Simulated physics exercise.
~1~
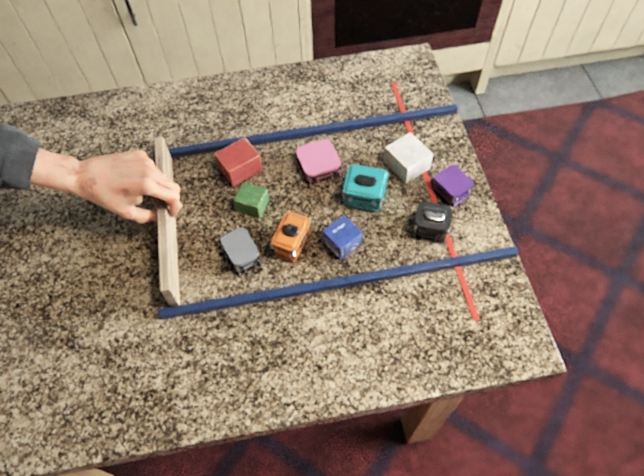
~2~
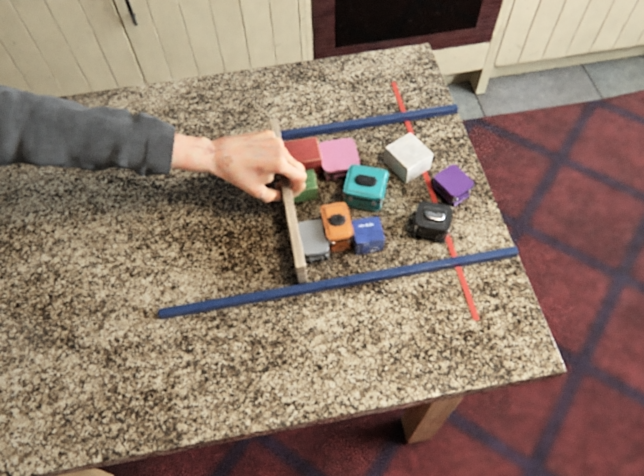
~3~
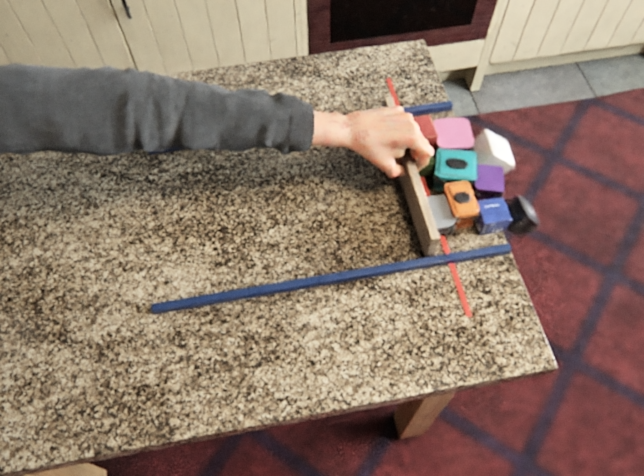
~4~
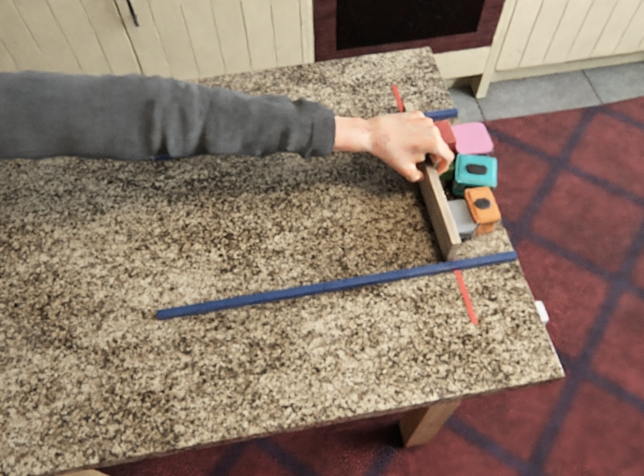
A hand slid an upright board to the right along a speckled table, gathering colourful blocks and cases and pushing them towards the edge, until the blue, white, black and purple ones had gone over, leaving the rest bunched against the board.
